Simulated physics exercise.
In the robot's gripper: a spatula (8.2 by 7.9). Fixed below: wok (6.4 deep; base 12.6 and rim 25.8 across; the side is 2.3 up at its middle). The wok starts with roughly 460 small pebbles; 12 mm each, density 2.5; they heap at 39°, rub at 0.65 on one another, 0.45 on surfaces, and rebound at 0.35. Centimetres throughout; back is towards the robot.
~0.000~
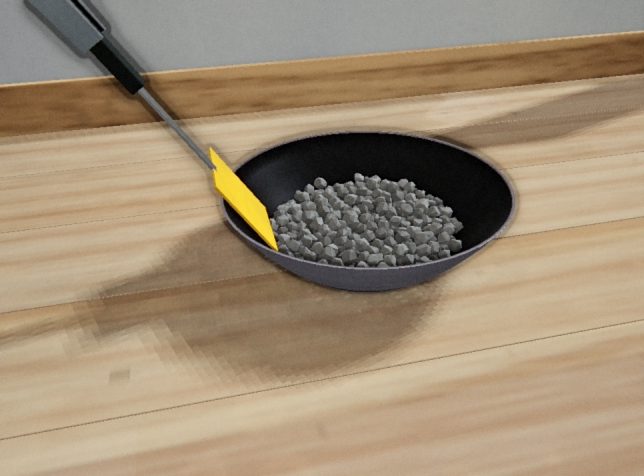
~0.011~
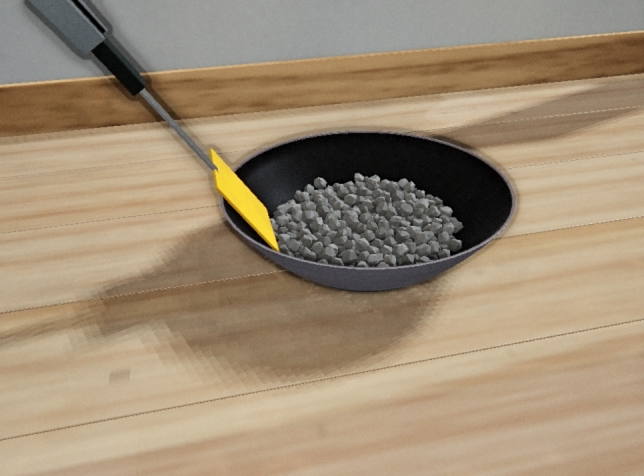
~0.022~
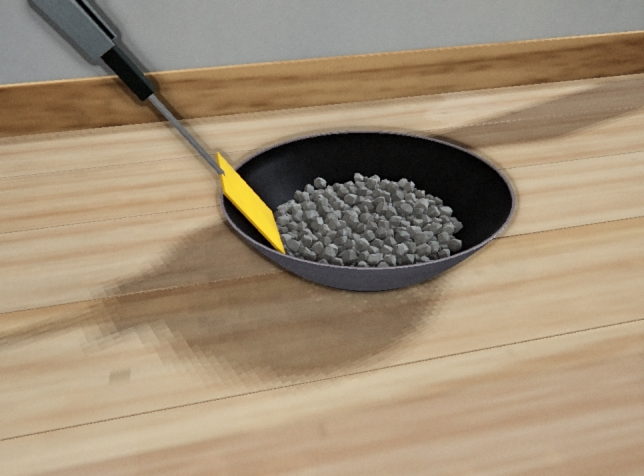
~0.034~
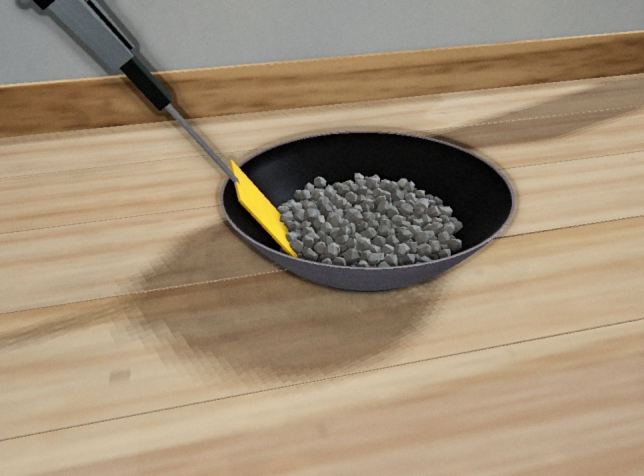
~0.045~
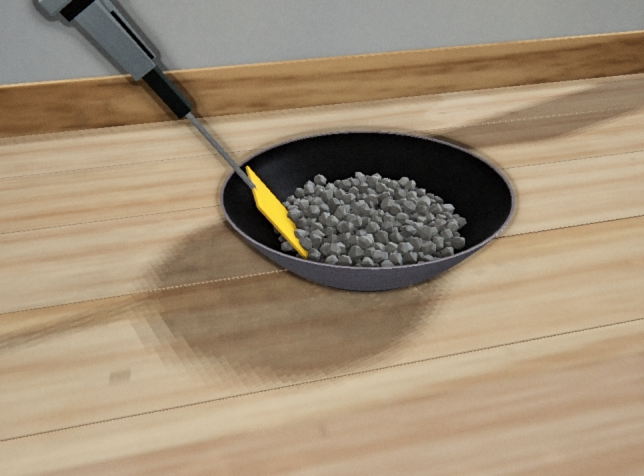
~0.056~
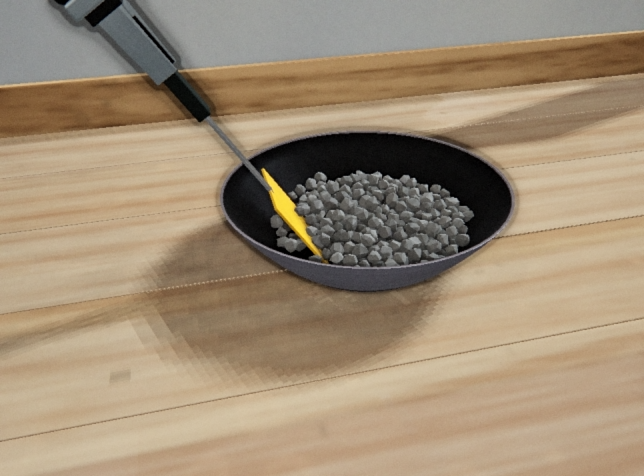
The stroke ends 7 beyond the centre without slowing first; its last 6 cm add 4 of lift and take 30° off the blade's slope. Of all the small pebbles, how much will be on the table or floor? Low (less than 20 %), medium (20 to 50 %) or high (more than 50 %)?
On the table or floor the share is medium, 20 to 50 %.
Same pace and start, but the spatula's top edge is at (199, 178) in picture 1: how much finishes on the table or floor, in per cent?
Some 35 per cent.
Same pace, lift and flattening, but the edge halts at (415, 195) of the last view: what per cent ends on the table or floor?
Some 20 per cent.
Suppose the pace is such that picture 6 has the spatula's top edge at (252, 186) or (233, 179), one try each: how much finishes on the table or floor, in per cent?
Some 25 and 5 per cent.
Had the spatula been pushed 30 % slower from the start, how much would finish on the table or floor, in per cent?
It would be near 30 per cent.
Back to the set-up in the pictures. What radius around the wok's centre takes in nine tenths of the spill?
Roughly 40 cm.
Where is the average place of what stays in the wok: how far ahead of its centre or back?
Some 4.0 cm ahead.
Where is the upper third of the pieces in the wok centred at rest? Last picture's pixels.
Around (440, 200).
By 0.08 s, sloping 57°, highest piece 7 above the table; 464 in the wok.
By 0.11 s, sloping 48°, highest piece 9 above the table; 464 in the wok.
By 0.32 s, sloping 27°, highest piece 15 above the table; 299 in the wok, 50 on the table or floor, 115 on the blade or in flight.
By 1.37 s, sloping 27°, highest piece 7 above the table; 298 in the wok, 166 on the table or floor.
Final count, 298 in the wok, 166 on the table or floor. That is 36 % on the table or floor.
